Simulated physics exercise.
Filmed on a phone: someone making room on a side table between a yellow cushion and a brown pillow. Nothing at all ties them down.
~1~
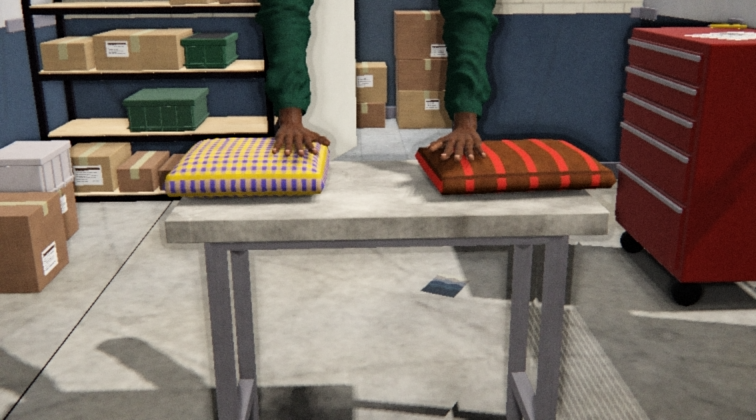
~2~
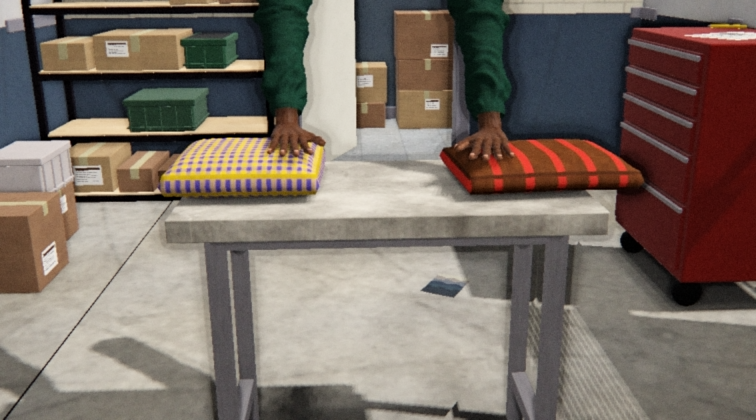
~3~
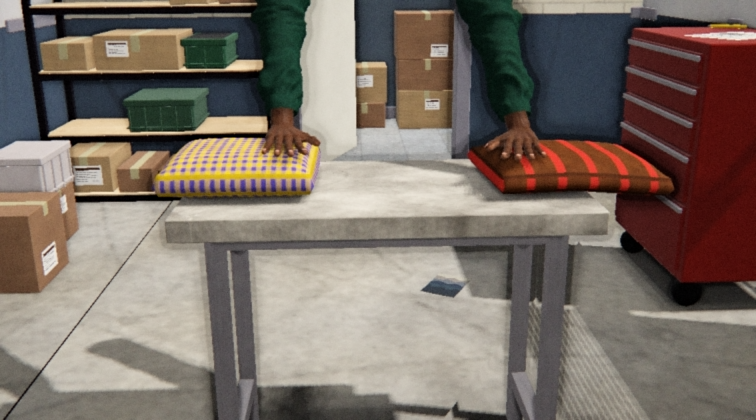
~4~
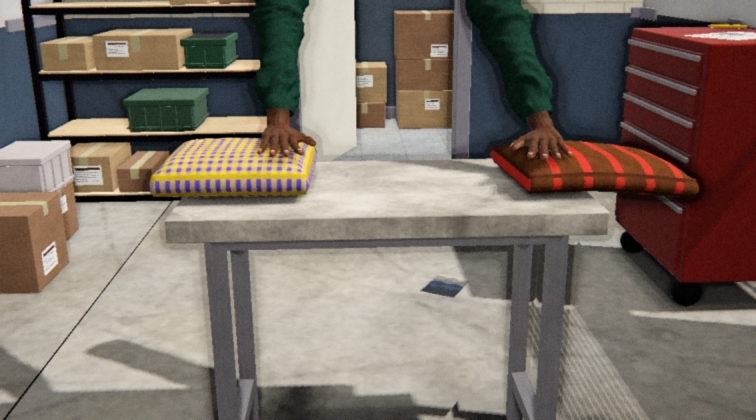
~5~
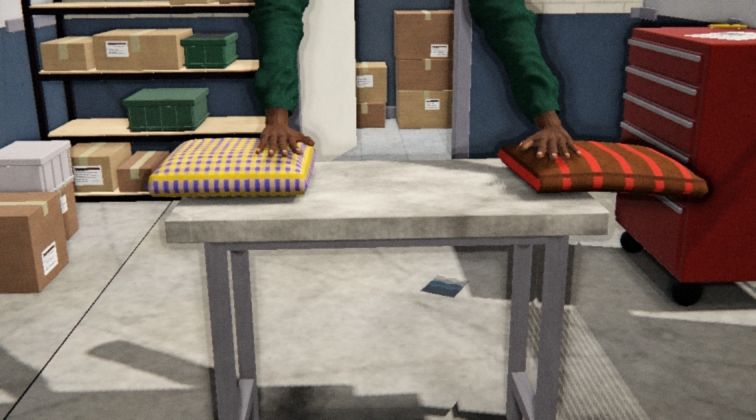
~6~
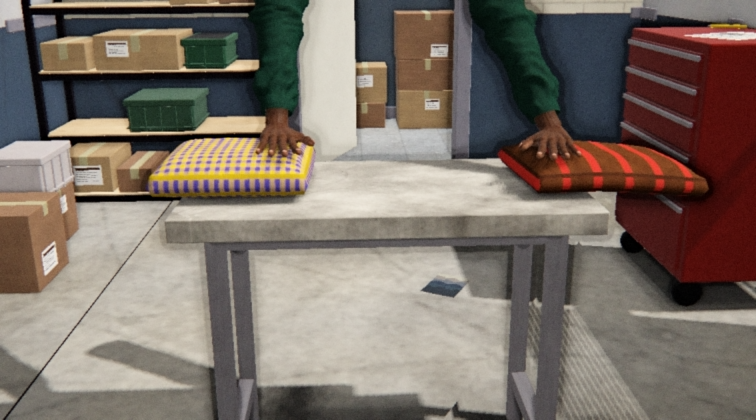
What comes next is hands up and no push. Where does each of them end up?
In order: The yellow cushion does not leave; the brown pillow does not stay.
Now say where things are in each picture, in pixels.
The first picture shows cushion tip (176, 178); pillow tip (598, 172).
The second picture shows cushion tip (171, 178); pillow tip (625, 172).
The third picture shows cushion tip (166, 178); pillow tip (654, 179).
The fourth picture shows cushion tip (161, 178); pillow tip (678, 182).
The fifth picture shows cushion tip (160, 178); pillow tip (687, 181).
The sixth picture shows cushion tip (160, 178), a small part past the edge; pillow tip (687, 180), well over half past the edge.
Then, 0.42 s on from there, cushion as it was left; pillow falling near (601, 241).
Then, 0.76 s on from there, cushion as it was left; pillow on the floor near (633, 410).
In the end, cushion as it was left; pillow on the floor. The yellow cushion stays up there and the brown pillow tips over and falls.
